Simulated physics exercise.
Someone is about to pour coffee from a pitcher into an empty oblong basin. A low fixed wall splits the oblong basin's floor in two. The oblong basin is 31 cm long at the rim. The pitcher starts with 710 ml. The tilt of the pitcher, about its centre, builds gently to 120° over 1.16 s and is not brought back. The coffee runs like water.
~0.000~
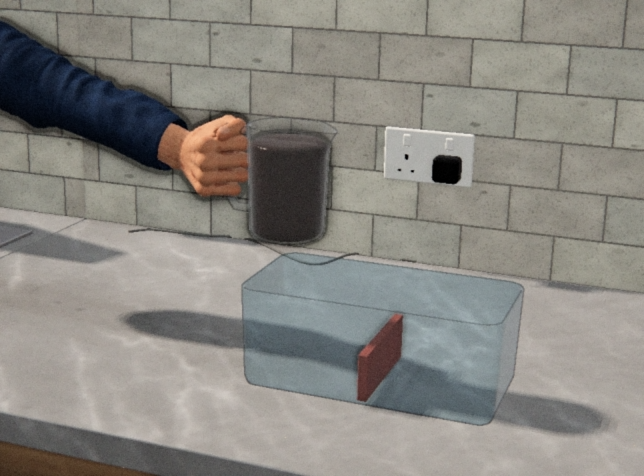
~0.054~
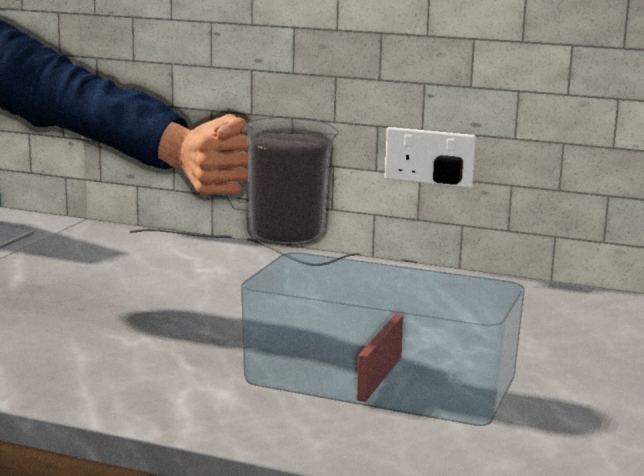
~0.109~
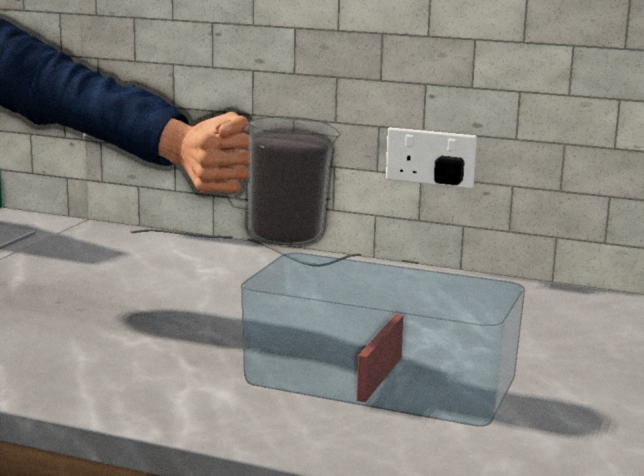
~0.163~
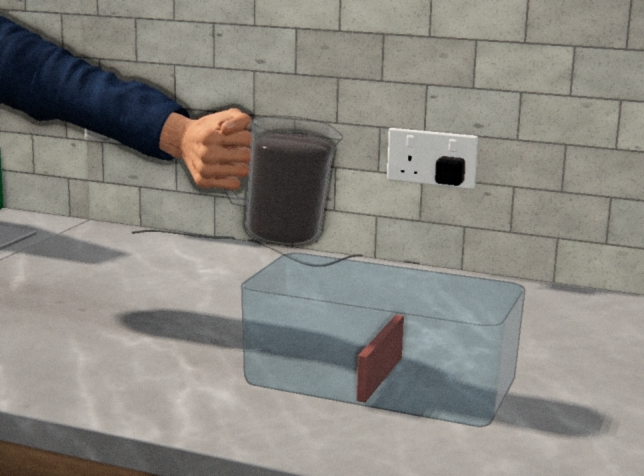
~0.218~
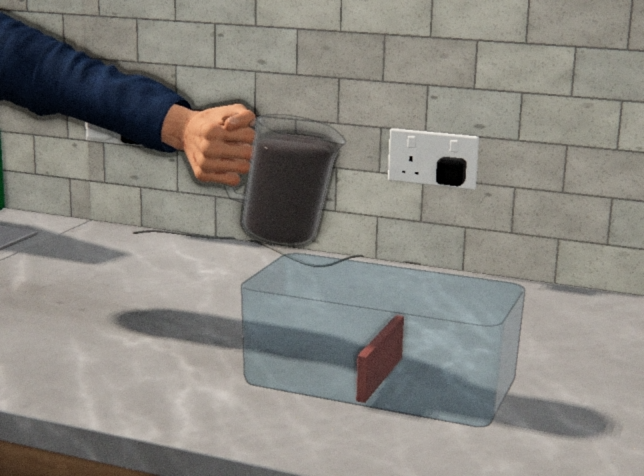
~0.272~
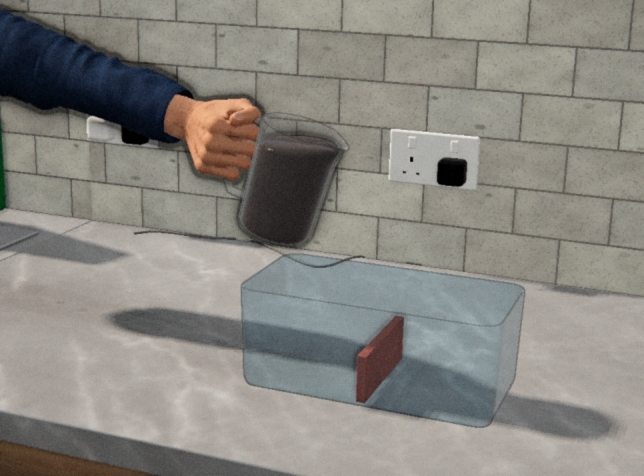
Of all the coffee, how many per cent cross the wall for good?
Roughly 60 per cent is past the wall.
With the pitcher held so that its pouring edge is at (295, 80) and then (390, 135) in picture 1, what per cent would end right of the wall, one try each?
In turn about 5 and 95 per cent.
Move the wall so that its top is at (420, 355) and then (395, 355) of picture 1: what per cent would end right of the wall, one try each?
First 5, then 50 per cent.
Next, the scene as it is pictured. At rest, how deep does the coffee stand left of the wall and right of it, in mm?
Some 12 mm on the left and 20 mm on the right.
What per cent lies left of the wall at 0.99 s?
About 16 per cent.
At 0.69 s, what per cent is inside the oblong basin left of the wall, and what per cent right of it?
Left about 0, right about 7.
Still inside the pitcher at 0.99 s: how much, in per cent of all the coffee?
Near 18 in a hundred.
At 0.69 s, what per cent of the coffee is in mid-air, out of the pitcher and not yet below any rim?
About 16 per cent.
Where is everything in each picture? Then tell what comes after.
In the first frame, it leans 0°; its right rim is at (337, 131); the coffee meets the walls at (256, 137) and (328, 145); the oblong basin's rim runs from (263, 270) to (514, 306); the wall's top is at (382, 335).
In the second frame, it leans 1°; its right rim is at (337, 132); the coffee meets the walls at (257, 137) and (328, 145).
In the third frame, it leans 3°; its right rim is at (339, 134); the coffee meets the walls at (258, 138) and (330, 147).
In the fourth frame, it leans 6°; its right rim is at (342, 137); the coffee meets the walls at (259, 138) and (332, 148).
In the fifth frame, it leans 10°; its right rim is at (345, 142); the coffee meets the walls at (262, 140) and (335, 148).
In the sixth frame, it leans 16°; its right rim is at (349, 148); the coffee meets the walls at (264, 141) and (340, 150).
After 0.69 s the tilt is 77° and 77 per cent is still to pour, 0 is left of the wall and 7 right of it.
After 0.99 s the tilt is 114° and 17 per cent is still to pour, 17 is left of the wall and 53 right of it.
After 1.31 s the tilt is 120° and 0 per cent is still to pour, 39 is left of the wall and 60 right of it.
After 1.66 s the tilt is 120° and 0 per cent is still to pour, 40 is left of the wall and 60 right of it.
In the end 40 per cent lies left of the wall, 60 right of it and 1 outside.
